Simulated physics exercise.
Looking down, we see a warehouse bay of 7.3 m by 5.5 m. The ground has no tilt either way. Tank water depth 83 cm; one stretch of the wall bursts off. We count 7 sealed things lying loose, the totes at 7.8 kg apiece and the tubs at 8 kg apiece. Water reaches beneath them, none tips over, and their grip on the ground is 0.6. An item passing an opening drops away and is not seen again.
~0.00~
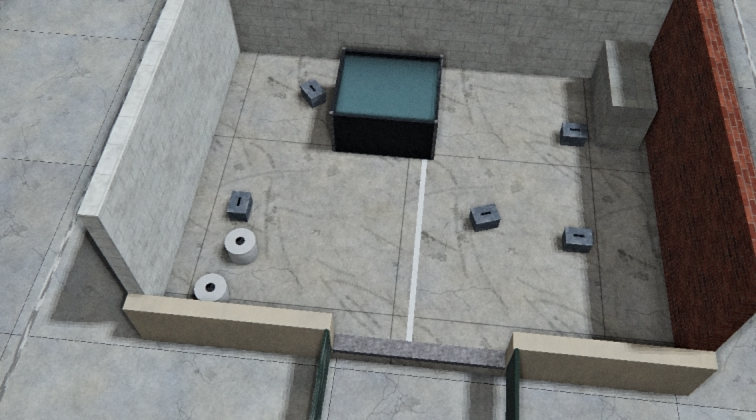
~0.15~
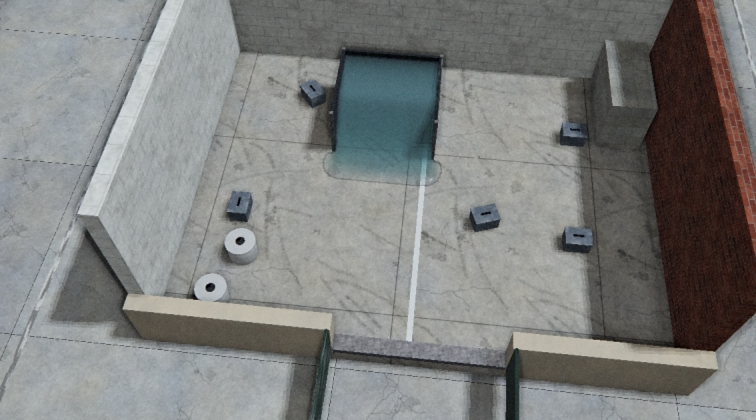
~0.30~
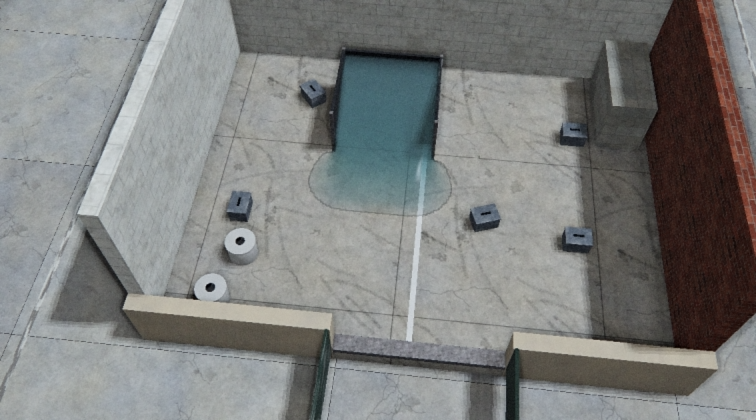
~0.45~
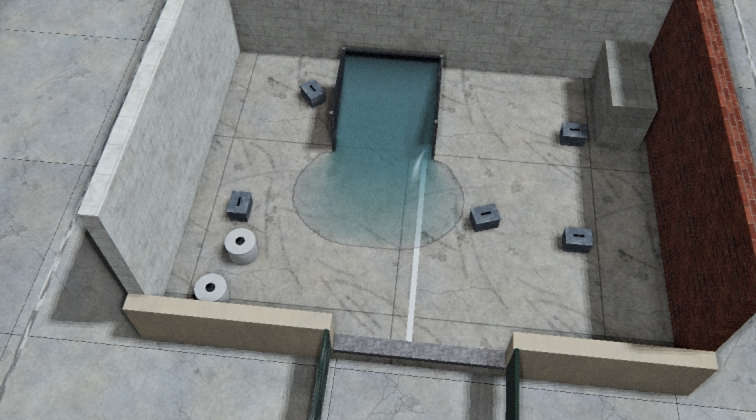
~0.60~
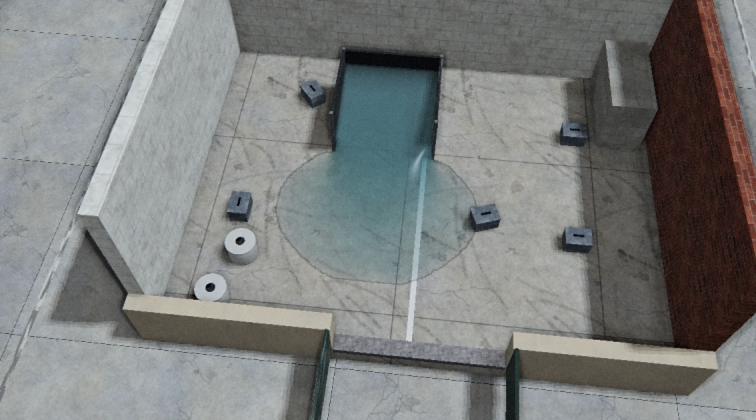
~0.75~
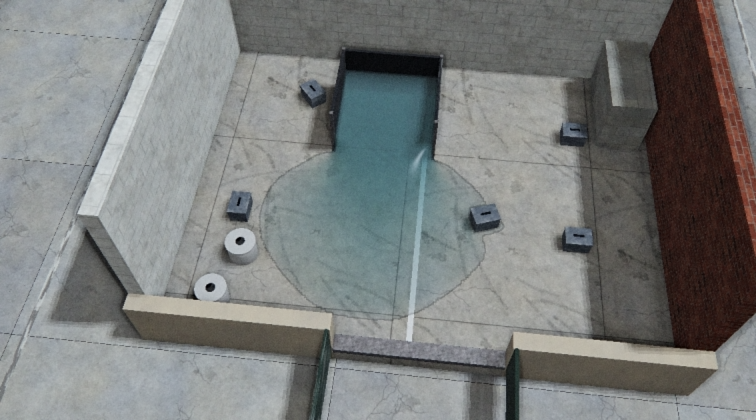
A large dark-framed tank of blue-green water stands against the back wall of a walled grey concrete bay, seen from high above. Five small blue-grey totes sit scattered across the floor, with two pale round tubs at lower left, a grey block at upper right and a red brick wall at right. The tank's front opens and water pours out, spreading forward in a widening rounded sheet around one tote, while the objects and camera stay still.
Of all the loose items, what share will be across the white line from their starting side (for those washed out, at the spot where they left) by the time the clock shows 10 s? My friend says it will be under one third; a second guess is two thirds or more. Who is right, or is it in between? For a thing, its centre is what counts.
Your friend is right.
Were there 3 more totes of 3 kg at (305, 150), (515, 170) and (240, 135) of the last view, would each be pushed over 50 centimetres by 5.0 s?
In sequence: Falls below it / falls below it / exceeds it.
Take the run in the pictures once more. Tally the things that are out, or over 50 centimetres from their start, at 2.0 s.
By that point, 3.
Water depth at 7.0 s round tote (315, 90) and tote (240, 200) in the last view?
Roughly 5 and 4 cm.
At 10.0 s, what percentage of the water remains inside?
Still held: Near 50 %.
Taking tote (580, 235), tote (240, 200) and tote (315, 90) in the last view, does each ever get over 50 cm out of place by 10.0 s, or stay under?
In that order: Does not reach it, then exceeds it, then does not reach it.
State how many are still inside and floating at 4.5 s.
At that time the total is 1.
After 2.0 s 0 of 7 are over the mark; 2 afloat.
After 4.5 s 0 of 7 are over the mark; 1 afloat.
After 7.0 s 0 of 7 are over the mark; 0 afloat.
After 10.0 s 0 of 7 are over the mark; 0 afloat.
